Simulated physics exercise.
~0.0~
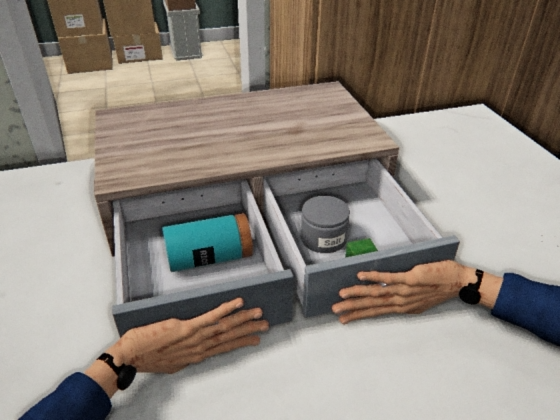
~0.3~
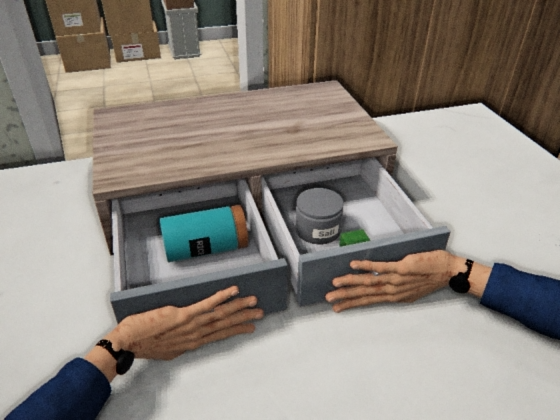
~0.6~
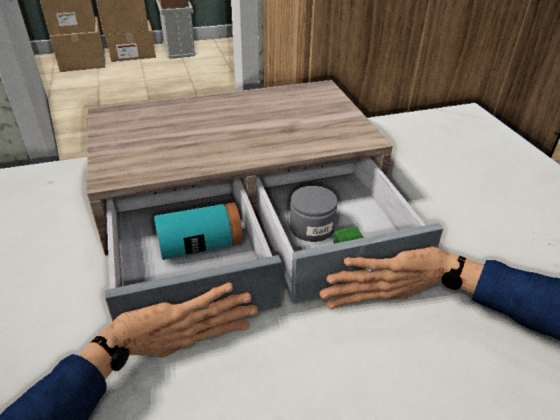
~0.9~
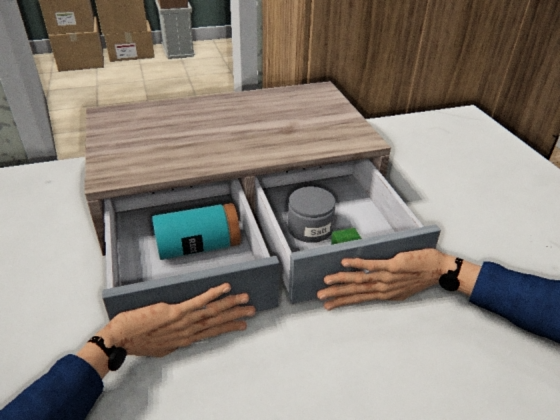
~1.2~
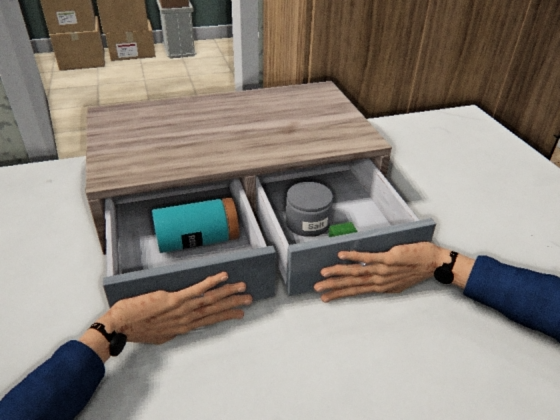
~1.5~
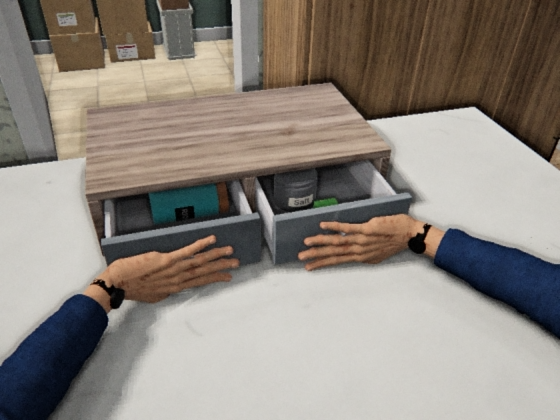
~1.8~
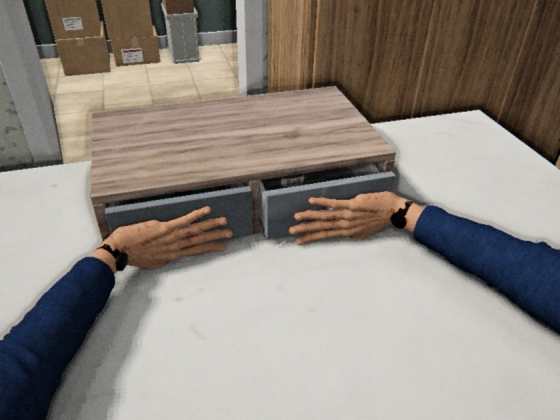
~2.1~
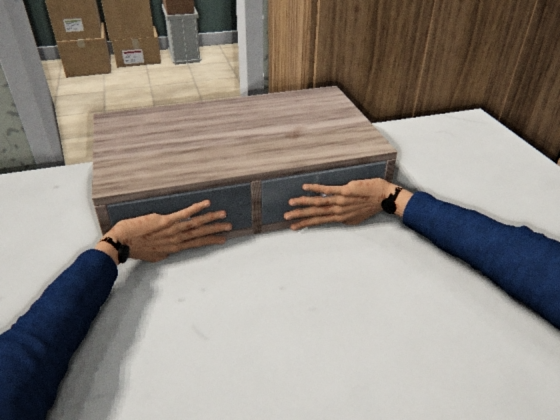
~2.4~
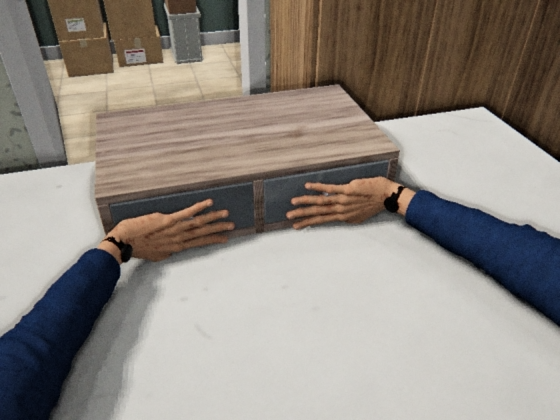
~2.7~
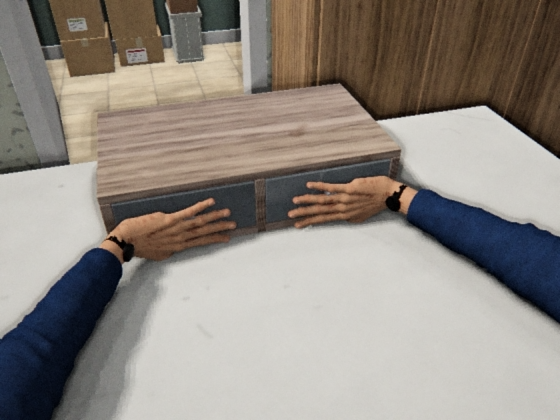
Two open drawers holding a turquoise jar, a grey jar and a green block sliding fully shut as two hands push them.
